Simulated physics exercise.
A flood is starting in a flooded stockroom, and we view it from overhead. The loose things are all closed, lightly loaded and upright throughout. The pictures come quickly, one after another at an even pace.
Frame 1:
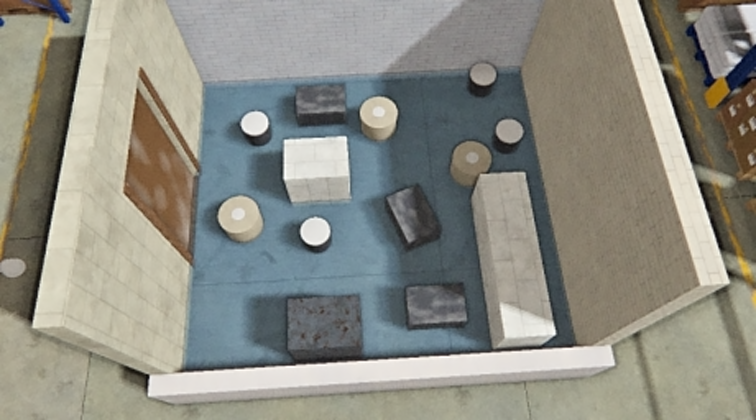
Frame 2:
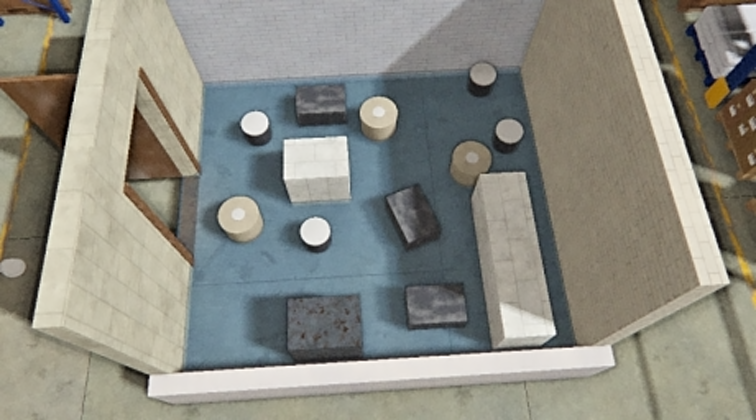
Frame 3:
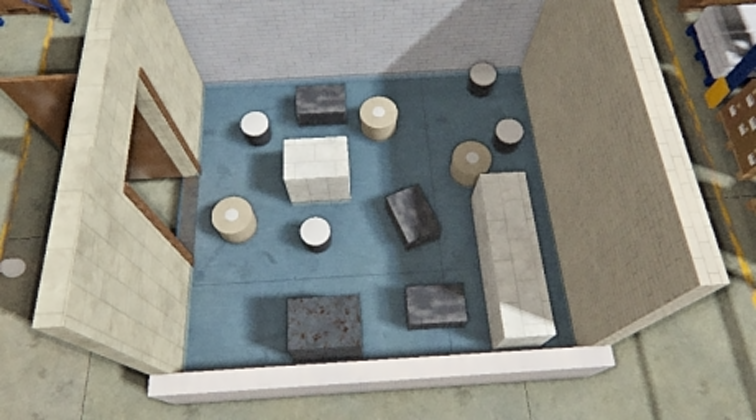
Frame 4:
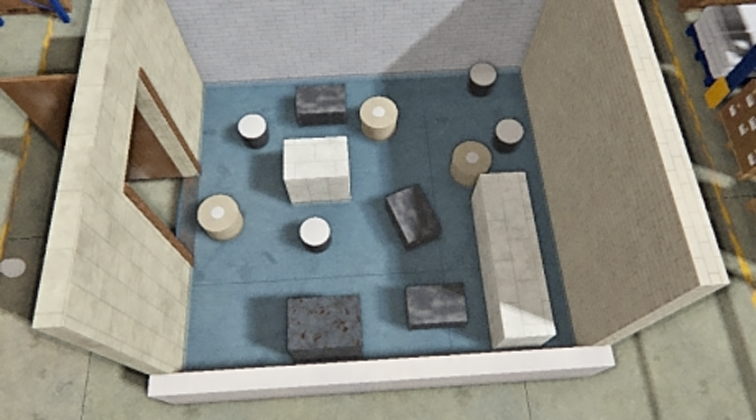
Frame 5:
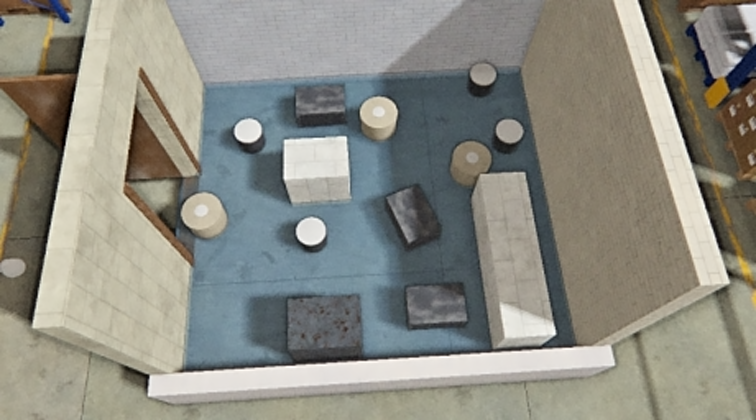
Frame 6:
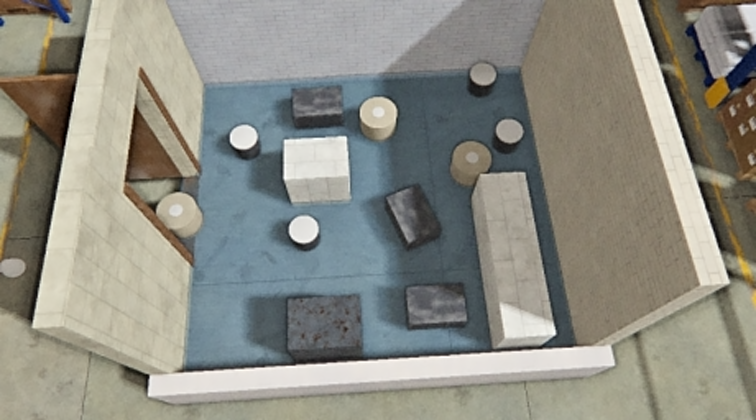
A tan tub on the left drifts slowly left across the bluish floor of a flooded stockroom seen from a still overhead view, after the brown door in the left wall swings outward. Around it sit dark and white blocks, a long pale block at right, and several small round containers. The tub slides into the open doorway, while two white-topped dark pails nearby shift slightly left.
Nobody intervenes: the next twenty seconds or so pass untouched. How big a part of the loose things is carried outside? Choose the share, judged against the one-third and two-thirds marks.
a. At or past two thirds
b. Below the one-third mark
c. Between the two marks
Between the two marks.
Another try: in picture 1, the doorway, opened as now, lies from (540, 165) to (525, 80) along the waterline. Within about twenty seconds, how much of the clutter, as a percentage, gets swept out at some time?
Result: 70 per cent.
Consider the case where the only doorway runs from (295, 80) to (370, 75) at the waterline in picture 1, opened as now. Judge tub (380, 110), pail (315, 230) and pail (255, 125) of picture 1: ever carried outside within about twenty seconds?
First lost, second trapped, third lost.
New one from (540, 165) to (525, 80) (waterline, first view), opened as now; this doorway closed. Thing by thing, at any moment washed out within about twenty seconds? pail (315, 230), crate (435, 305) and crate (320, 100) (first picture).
Answer, one by one: Lost, not lost, lost.
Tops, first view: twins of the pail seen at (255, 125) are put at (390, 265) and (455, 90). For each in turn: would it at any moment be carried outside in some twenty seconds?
Result, as listed: Ends up outside; never gets out.
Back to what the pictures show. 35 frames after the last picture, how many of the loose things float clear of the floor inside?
It works out to 6.
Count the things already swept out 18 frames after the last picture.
By then the total stands at 3.
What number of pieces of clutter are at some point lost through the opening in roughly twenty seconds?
That comes out at 6.
A moment on, 1 of 10 are out; 9 afloat.
Next, 3 of 10 are out; 7 afloat.
Later, 4 of 10 are out; 6 afloat.
In the end, 6 of 10 are out; 4 afloat.
